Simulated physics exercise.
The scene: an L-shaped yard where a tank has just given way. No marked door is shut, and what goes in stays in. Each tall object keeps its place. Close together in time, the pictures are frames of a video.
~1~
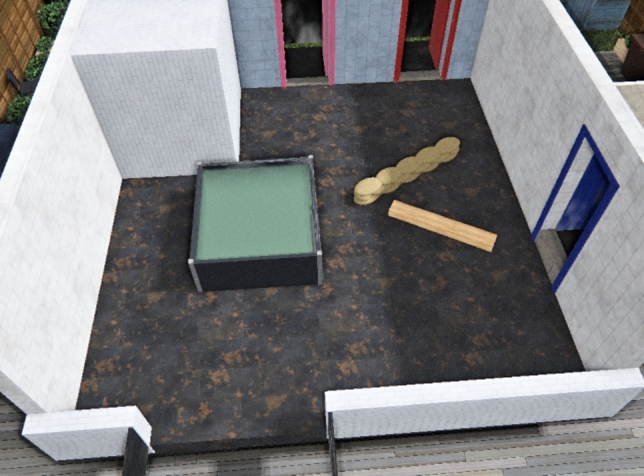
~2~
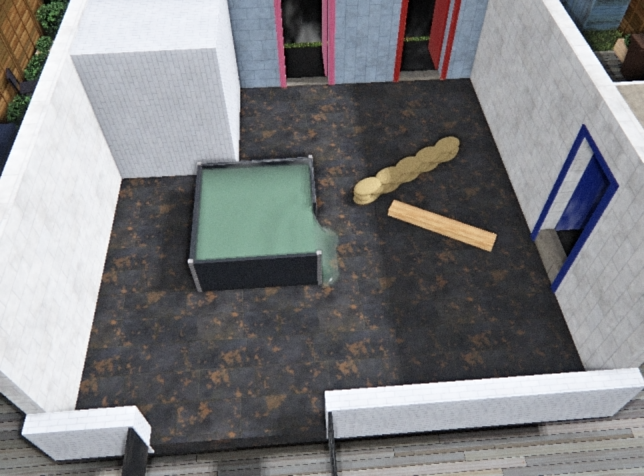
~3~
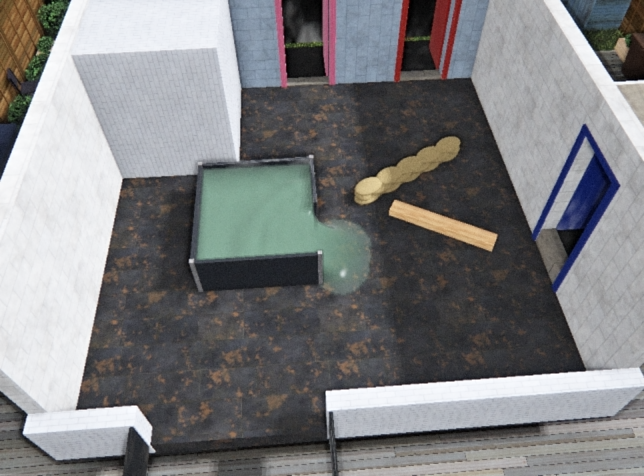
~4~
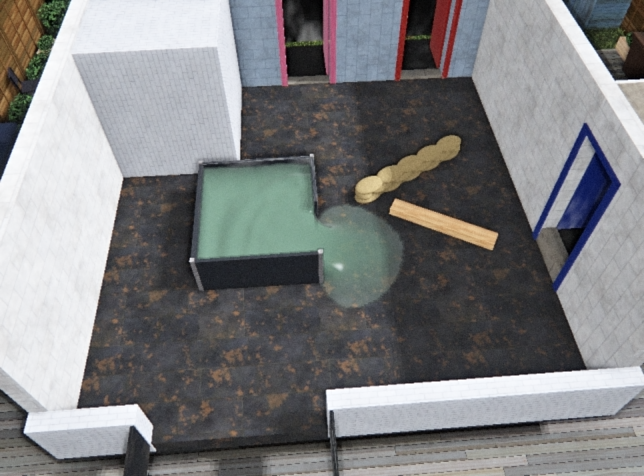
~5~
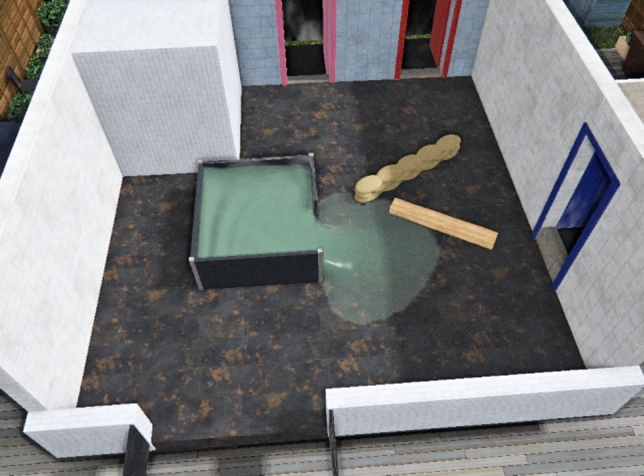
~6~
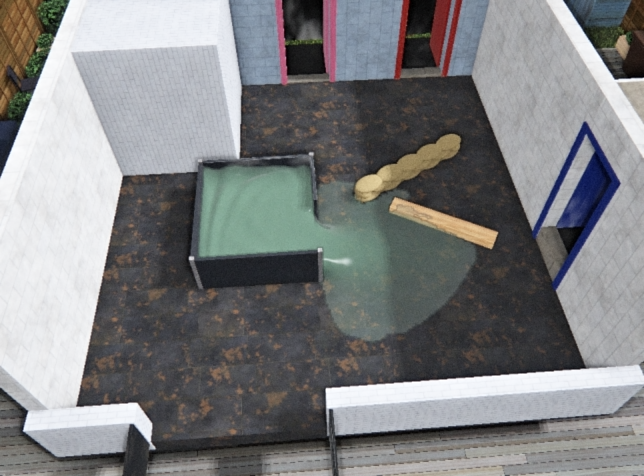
The video shows a walled yard with a square open tank of green water; water pours through a gap in its right side and spreads rightward and toward the viewer across the dark floor, reaching around a wooden plank.
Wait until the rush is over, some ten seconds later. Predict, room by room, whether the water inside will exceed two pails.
Result: The blue door will receive two buckets or fewer. The red door will receive two buckets or fewer. The pink door will receive two buckets or fewer.
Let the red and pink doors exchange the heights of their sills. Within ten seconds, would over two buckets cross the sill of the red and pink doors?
In turn, red tops the mark, then pink comes in under.
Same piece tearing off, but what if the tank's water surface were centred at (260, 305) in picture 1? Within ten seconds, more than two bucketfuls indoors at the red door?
Red door: Above the limit.
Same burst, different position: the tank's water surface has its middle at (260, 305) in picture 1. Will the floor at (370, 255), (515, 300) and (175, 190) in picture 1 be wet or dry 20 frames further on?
In that order: Free of water, covered, dry.
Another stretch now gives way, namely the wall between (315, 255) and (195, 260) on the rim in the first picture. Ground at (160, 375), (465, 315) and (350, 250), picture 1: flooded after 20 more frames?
Going through them one by one, I'd say waterlogged, then waterlogged, then high and dry.
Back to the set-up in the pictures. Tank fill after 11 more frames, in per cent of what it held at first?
Roughly 52 per cent.
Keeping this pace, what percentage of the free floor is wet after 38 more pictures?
About 60 per cent.
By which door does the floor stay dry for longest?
Going by the pictures, I'd say the pink one.
A moment on, water covers 25 % of the floor; the blue door wet at the sill, nothing in, the red door not reached, the pink door not reached.
Next, water covers 30 % of the floor; the blue door wet at the sill, nothing in, the red door not reached, the pink door not reached.
Then, water covers 35 % of the floor; the blue door under two buckets in, the red door not reached, the pink door not reached.
Later, water covers 60 % of the floor; the blue door under two buckets in, the red door wet at the sill, nothing in, the pink door not reached.
In the end, water covers 90 % of the floor; the blue door under two buckets in, the red door under two buckets in, the pink door wet at the sill, nothing in.
